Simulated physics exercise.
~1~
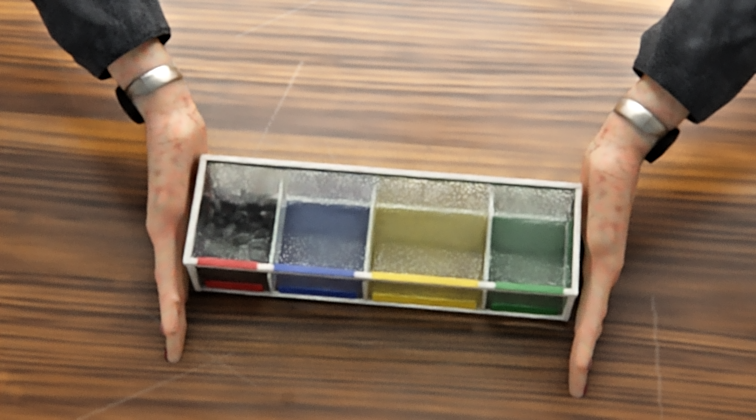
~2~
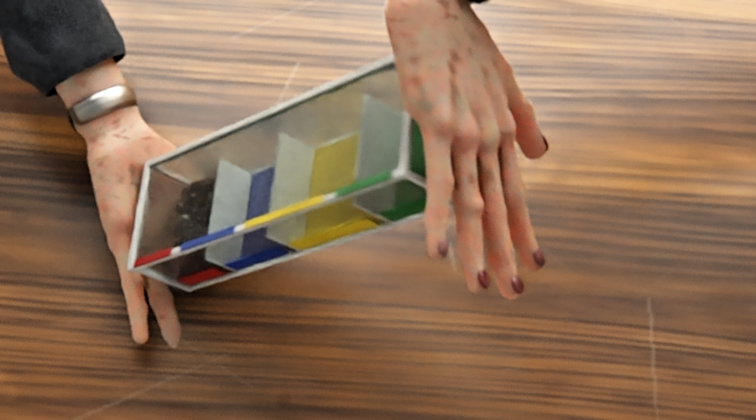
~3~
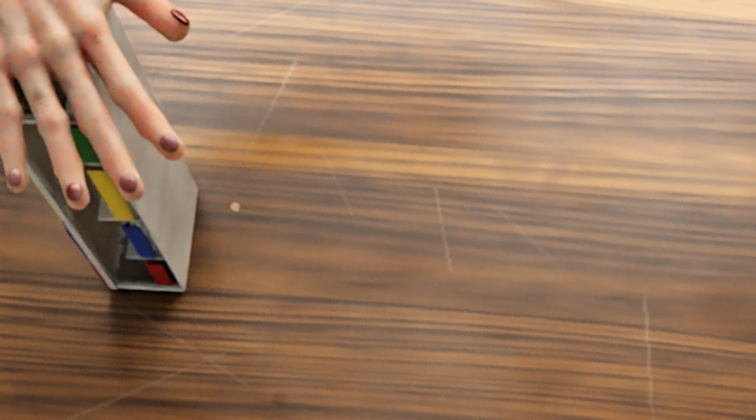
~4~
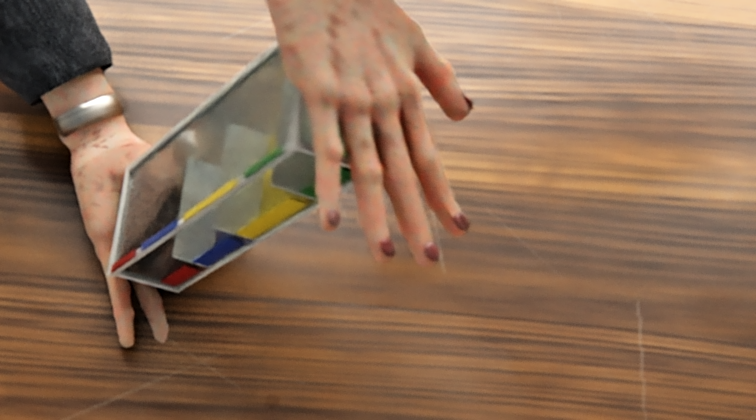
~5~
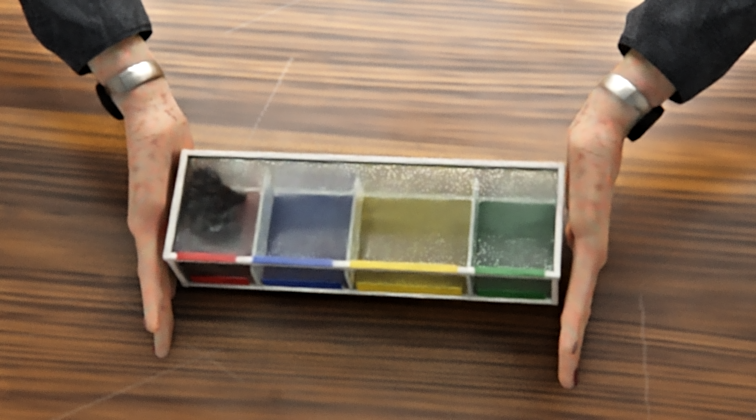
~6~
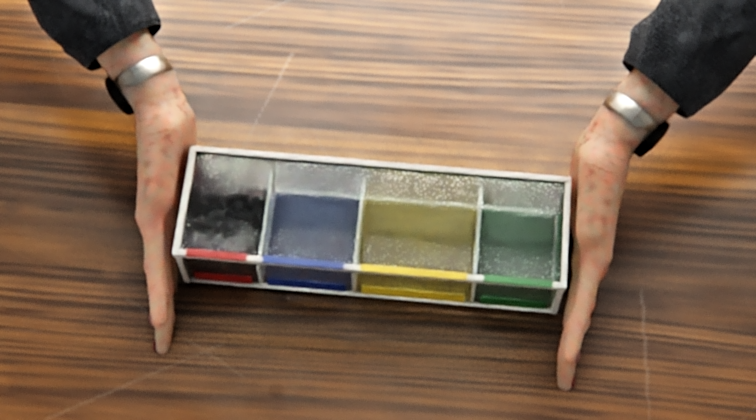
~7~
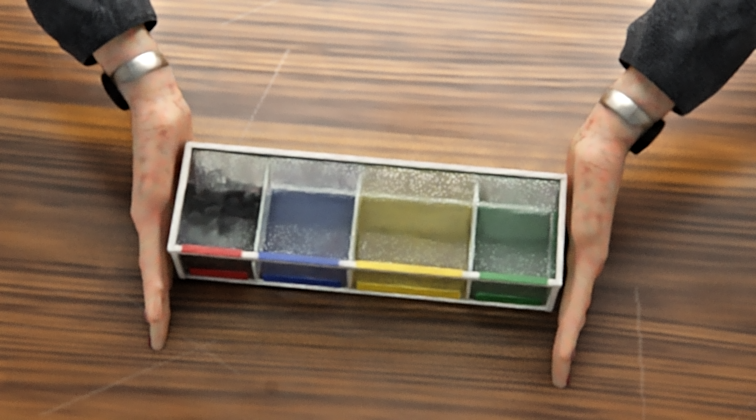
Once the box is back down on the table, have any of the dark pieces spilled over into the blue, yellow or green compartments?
No, the dark pieces all end up in the red compartment at the left, and the blue, yellow and green ones are empty.
